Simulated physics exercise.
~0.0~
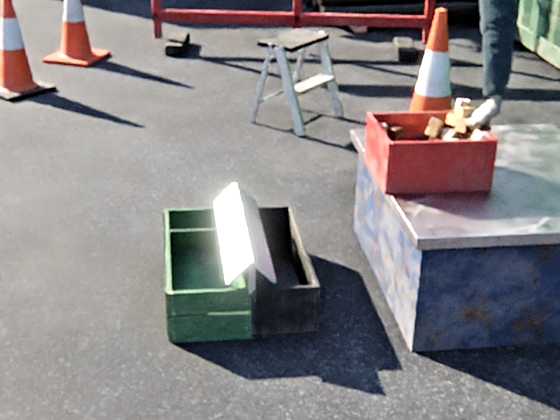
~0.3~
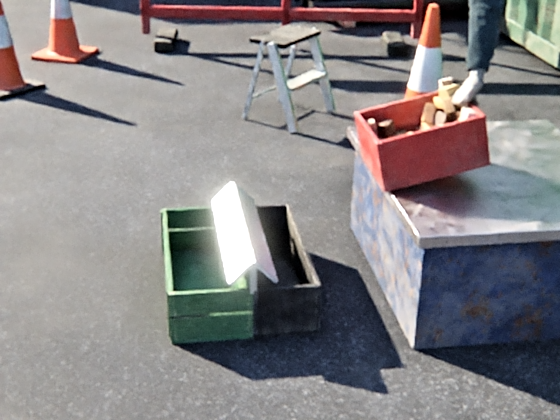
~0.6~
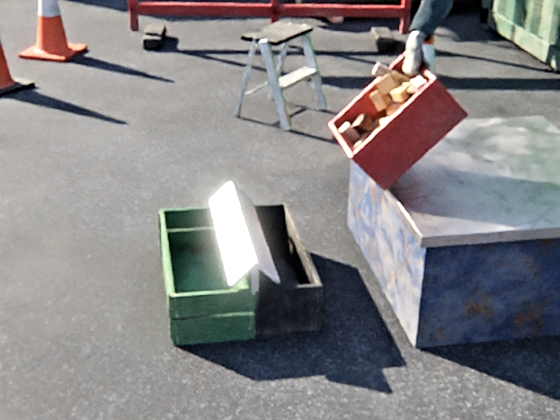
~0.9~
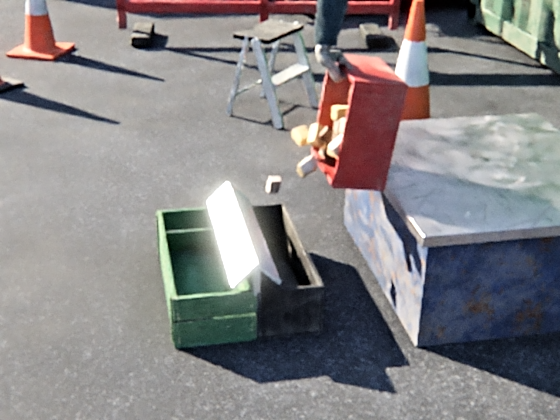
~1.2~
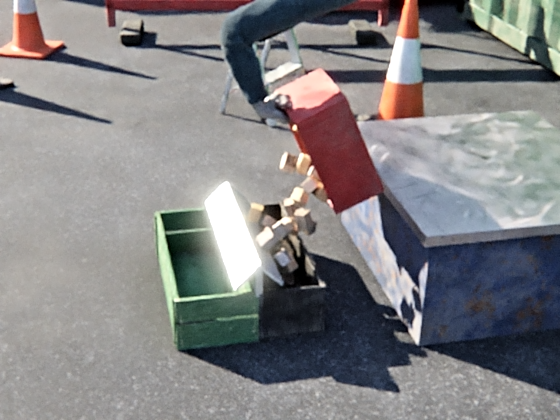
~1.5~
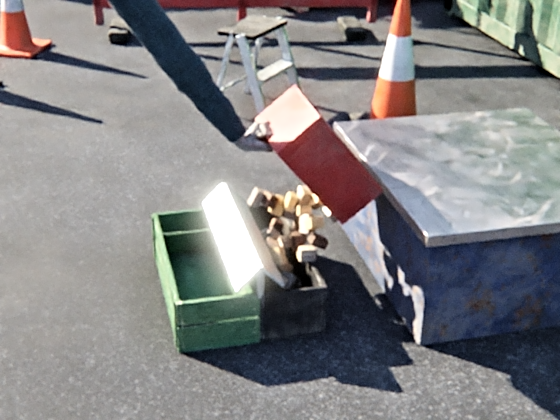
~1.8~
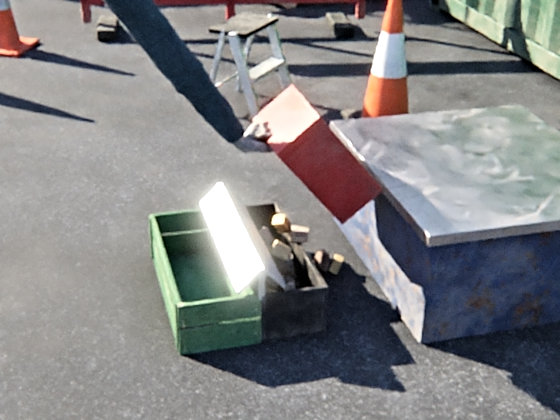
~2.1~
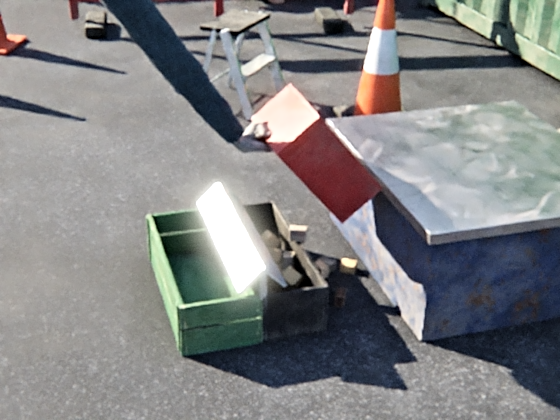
The clip opens on sunlit tarmac, where a red box of wooden blocks sits on a bench top to the right of a green tub and a black box, with a bright ridged splitter above their shared wall. A gloved hand tips the red box leftward, lifting its far end as the blocks slide together. As it passes upright, the first blocks drop out, then a thick stream tumbles into the black box. The arm holds the red box steeply tilted while the rest pour down. Most blocks settle in the black box, a few lie on the ground beside the bench, and the green tub stays empty.
